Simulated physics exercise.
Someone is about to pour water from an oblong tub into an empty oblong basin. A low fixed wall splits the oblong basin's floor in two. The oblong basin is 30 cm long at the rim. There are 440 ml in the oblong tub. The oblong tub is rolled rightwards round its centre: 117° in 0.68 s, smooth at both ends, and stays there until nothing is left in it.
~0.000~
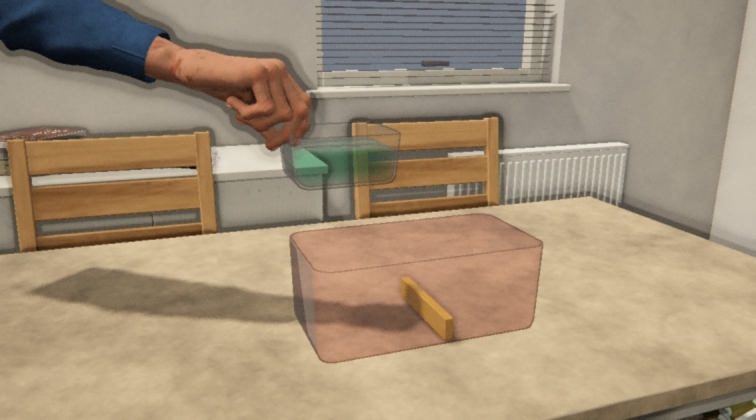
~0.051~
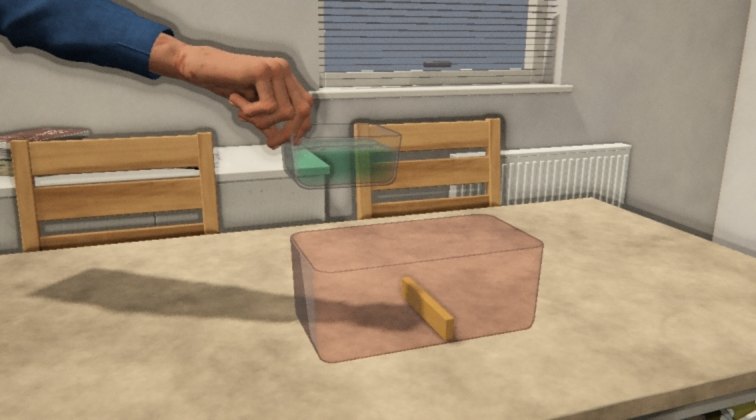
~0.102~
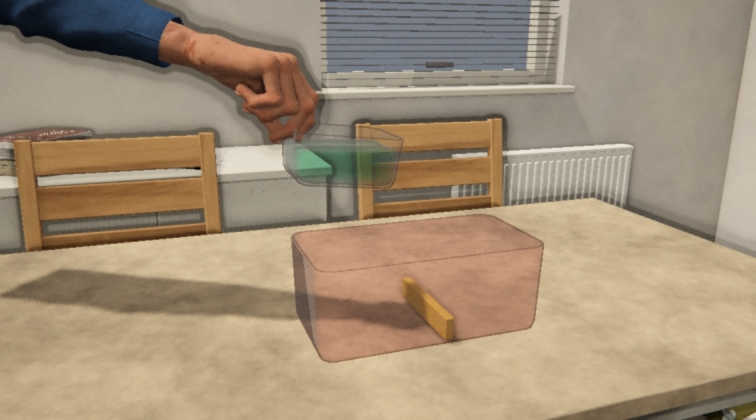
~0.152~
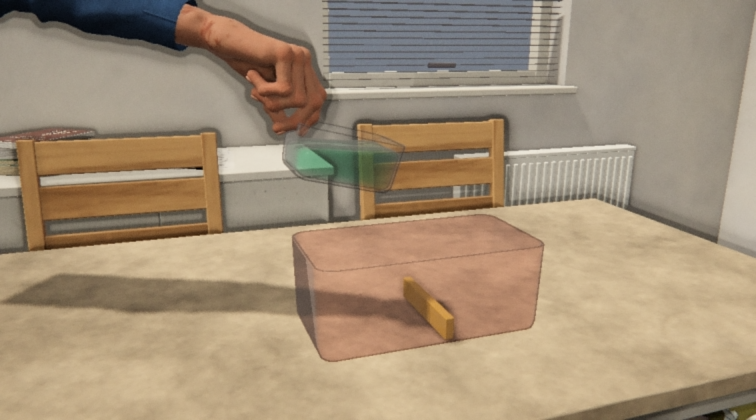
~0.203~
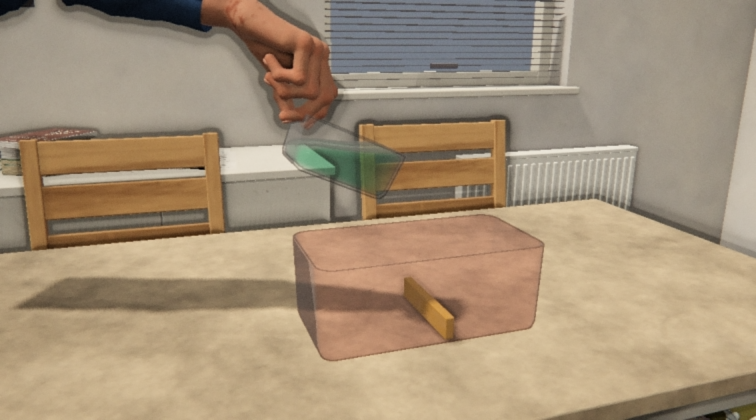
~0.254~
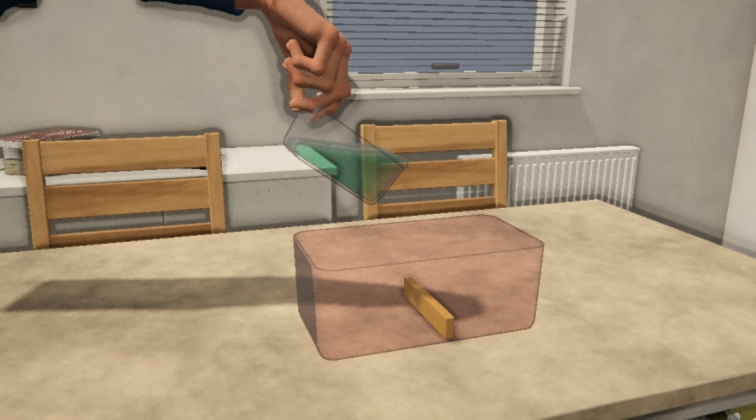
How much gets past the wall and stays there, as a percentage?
Roughly 35 per cent is past the wall.
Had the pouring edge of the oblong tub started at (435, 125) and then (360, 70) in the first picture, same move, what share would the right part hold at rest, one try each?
In turn about 70 and 15 per cent.
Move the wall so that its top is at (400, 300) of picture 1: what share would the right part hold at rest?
In that case some 70 per cent.
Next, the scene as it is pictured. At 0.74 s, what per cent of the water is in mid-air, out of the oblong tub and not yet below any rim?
Some 5 per cent.
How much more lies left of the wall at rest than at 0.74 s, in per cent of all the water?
Near 2 in a hundred.
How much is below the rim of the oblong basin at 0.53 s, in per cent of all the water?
Some 64 per cent.
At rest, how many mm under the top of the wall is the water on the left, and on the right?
Left about 18 mm, right about 22 mm.
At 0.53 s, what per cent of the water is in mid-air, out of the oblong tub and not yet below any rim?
Some 26 per cent.
Then, 0.53 s in, the tilt is 104° and 9 per cent is still to pour, 37 is left of the wall and 27 right of it.
Then, 0.74 s in, the tilt is 117° and 0 per cent is still to pour, 61 is left of the wall and 34 right of it.
Then, 0.95 s in, the tilt is 117° and 0 per cent is still to pour, 63 is left of the wall and 35 right of it.
Then, 1.18 s in, the tilt is 117° and 0 per cent is still to pour, 63 is left of the wall and 35 right of it.
Finally, 63 per cent lies left of the wall, 35 right of it and 2 outside.
